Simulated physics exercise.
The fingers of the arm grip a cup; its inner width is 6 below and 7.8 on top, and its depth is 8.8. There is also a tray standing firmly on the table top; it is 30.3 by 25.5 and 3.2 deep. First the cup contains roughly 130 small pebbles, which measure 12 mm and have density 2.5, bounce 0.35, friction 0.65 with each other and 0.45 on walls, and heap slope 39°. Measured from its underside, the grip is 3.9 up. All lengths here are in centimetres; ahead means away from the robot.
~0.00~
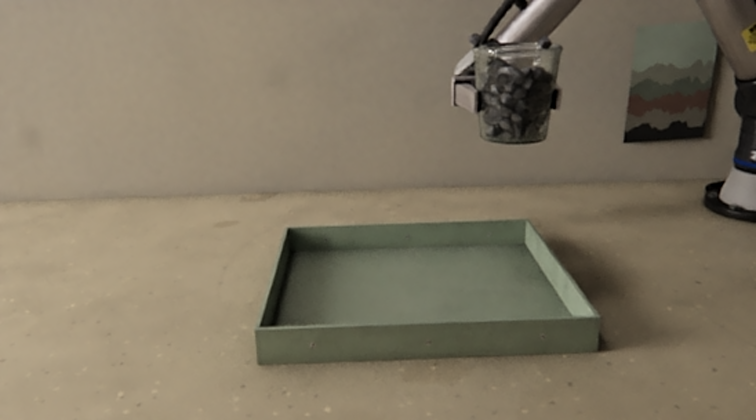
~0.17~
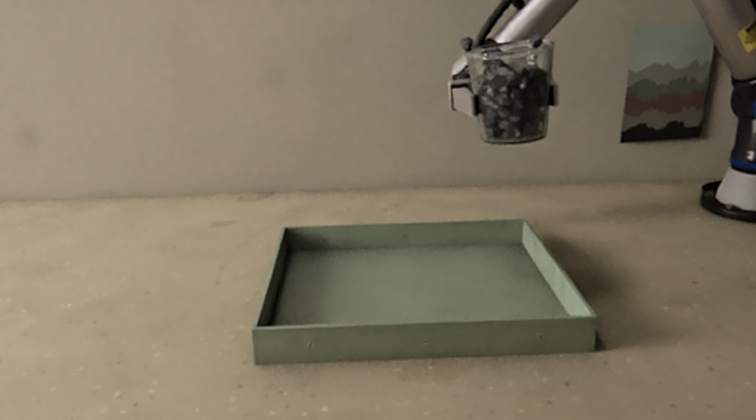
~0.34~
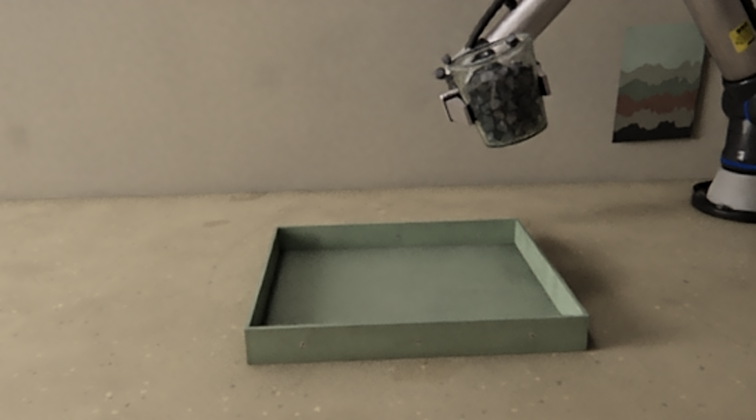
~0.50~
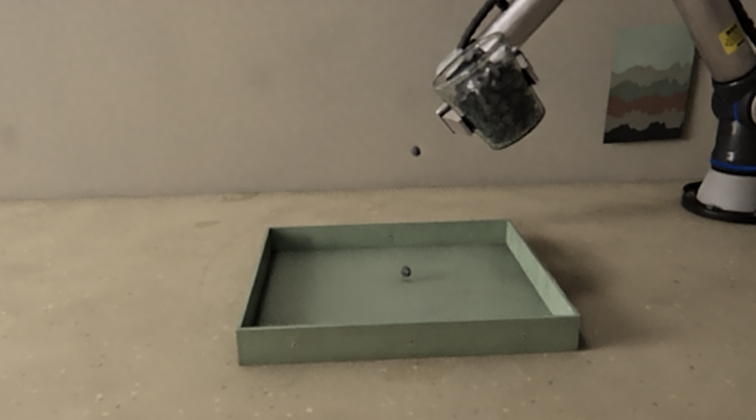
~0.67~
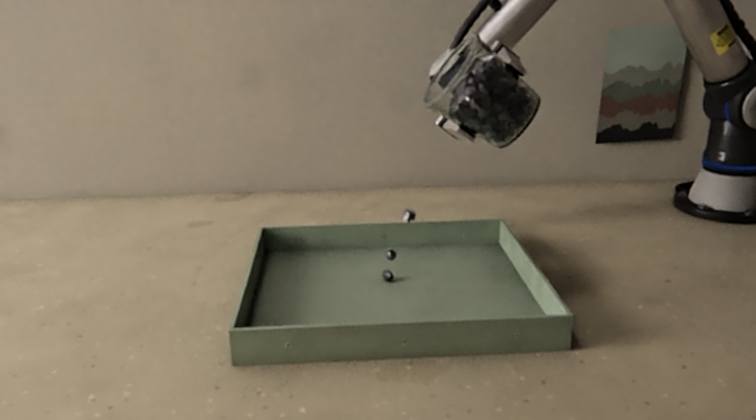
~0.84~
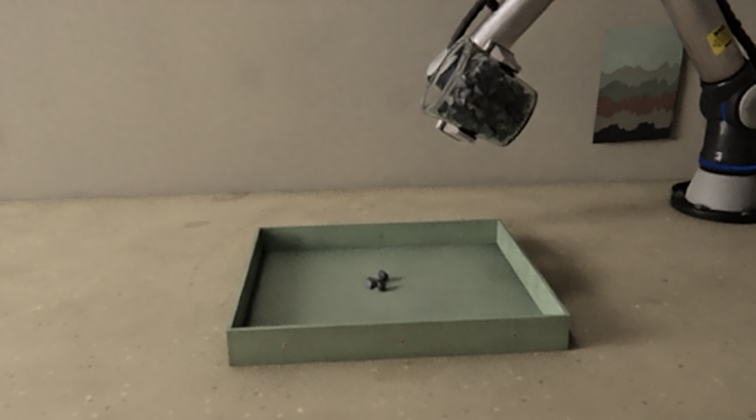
The clip opens with a robot arm holding a clear cup of dark pebbles upright above an empty green tray on a table. The arm steadily tilts the cup to the left as the view drifts slightly, and a few pebbles drop out and gather near the tray's middle, most remaining in the cup.
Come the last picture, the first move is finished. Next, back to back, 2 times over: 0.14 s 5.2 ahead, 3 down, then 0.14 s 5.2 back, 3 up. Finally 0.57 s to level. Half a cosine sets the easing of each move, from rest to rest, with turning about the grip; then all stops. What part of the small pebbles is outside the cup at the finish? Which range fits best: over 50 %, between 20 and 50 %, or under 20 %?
The range that fits is under 20 %.
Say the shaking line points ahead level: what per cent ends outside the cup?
Roughly 30 percent of it.
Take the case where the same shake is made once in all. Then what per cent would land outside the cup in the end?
Estimate: Around 5 %.
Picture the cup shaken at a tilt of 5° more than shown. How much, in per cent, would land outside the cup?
About 15 percent.
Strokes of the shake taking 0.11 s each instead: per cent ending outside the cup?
That would give around 20 per cent.
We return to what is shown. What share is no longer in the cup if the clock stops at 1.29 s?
About 5 per cent.
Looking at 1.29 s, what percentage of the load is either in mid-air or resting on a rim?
Around 0 percent of the load.
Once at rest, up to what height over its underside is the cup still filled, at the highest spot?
The top sits some 9.0 cm up.
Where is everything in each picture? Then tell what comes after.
The cup middle at (515, 94), level; upper third of the load around (516, 78), from x 475 to 545, top at y 40; 134 in the cup, in the first picture.
The cup middle at (512, 94), tilted 6° forward; upper third of the load around (512, 78), from x 465 to 540, top at y 40, in the second picture.
The cup middle at (503, 94), tilted 20° forward; upper third of the load around (504, 78), from x 440 to 535, top at y 40; 133 in the cup, 1 in flight or on a rim, in the third picture.
The cup middle at (493, 96), tilted 39° forward; upper third of the load around (495, 80), from x 405 to 530, top at y 55; 132 in the cup, 1 in the tray, 1 in flight or on a rim, in the fourth picture.
The cup middle at (485, 97), tilted 53° forward; upper third of the load around (487, 83), from x 390 to 525, top at y 65; 131 in the cup, 2 in the tray, 1 in flight or on a rim, in the fifth picture.
The cup middle at (482, 97), tilted 59° forward; upper third of the load around (485, 84), from x 370 to 525, top at y 70; 131 in the cup, 3 in the tray, in the sixth picture.
After 1.29 s, tilted 59° forward, highest piece 21 above the table; 126 in the cup, 8 in the tray.
After 1.74 s, tilted 20° forward, highest piece 25 above the table; 121 in the cup, 13 in the tray.
After 2.17 s, level, highest piece 27 above the table; 121 in the cup, 13 in the tray.
After 3.22 s, level, highest piece 27 above the table; 121 in the cup, 13 in the tray.
In the end, 121 in the cup, 13 in the tray. That is 10 % outside the cup.
